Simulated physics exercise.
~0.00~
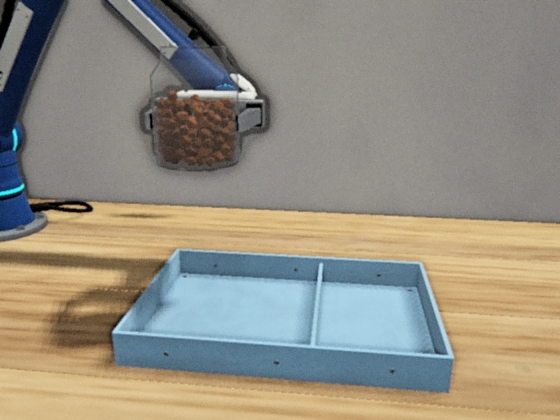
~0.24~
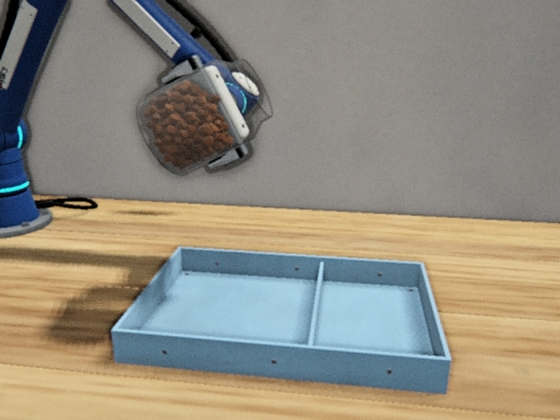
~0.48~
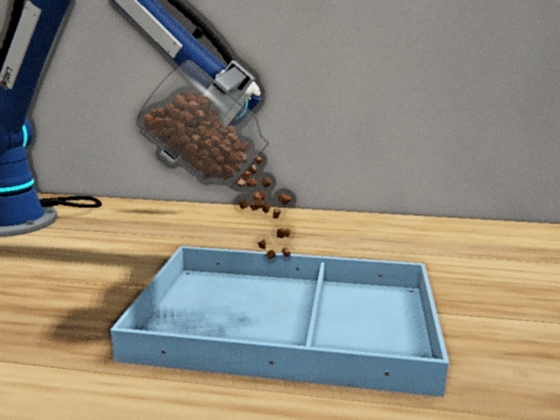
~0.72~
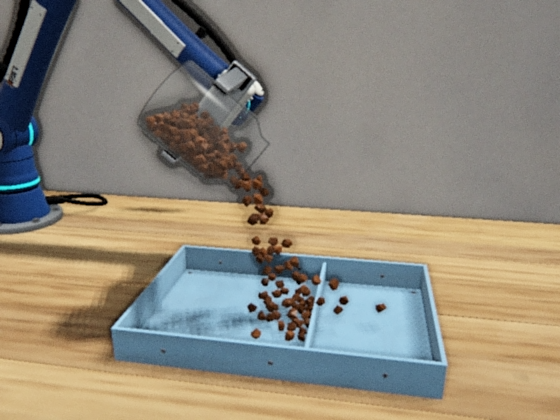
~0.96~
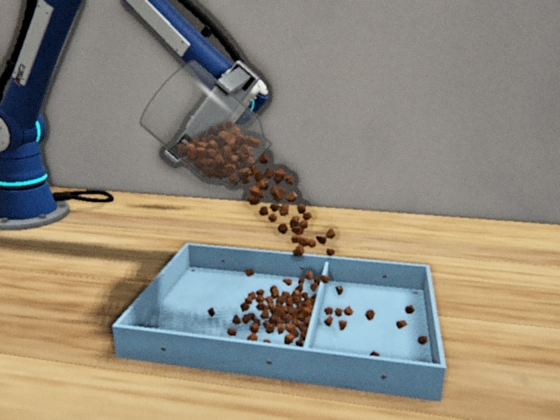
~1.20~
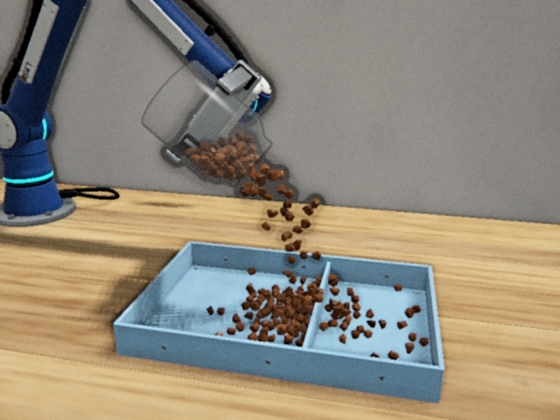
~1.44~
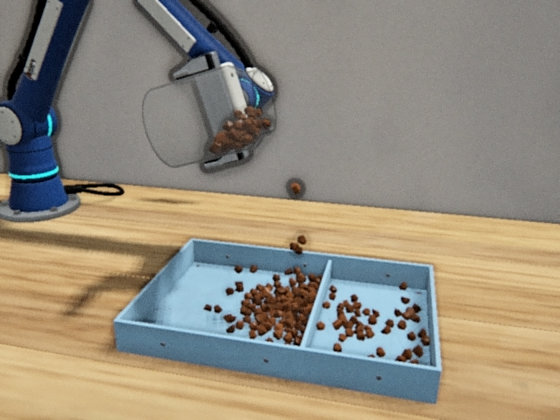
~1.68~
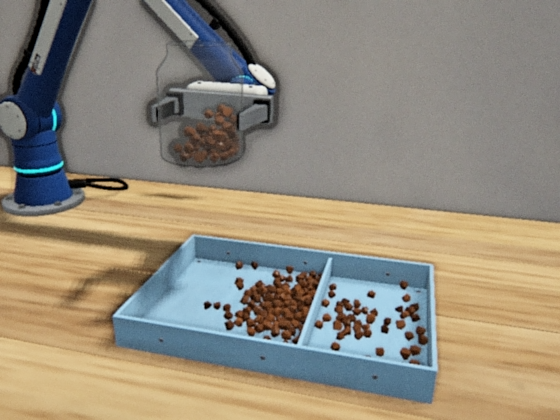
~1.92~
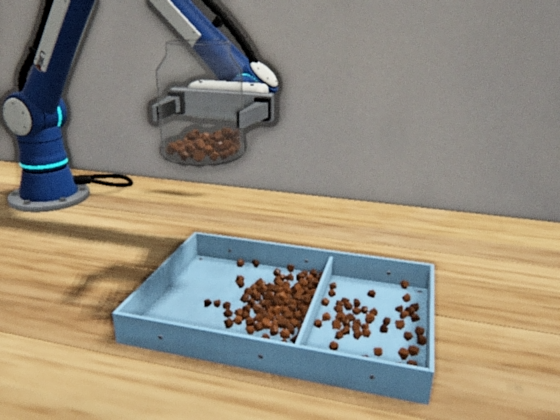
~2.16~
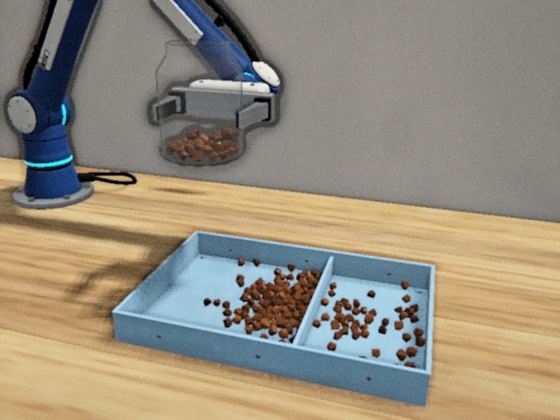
In the video, a blue robot arm tips a clear jar of brown pellets over a divided light-blue tray, spilling them into both parts, then turns it upright with some pellets still inside, leaving a larger heap left of the divider and a thinner scatter on the right.
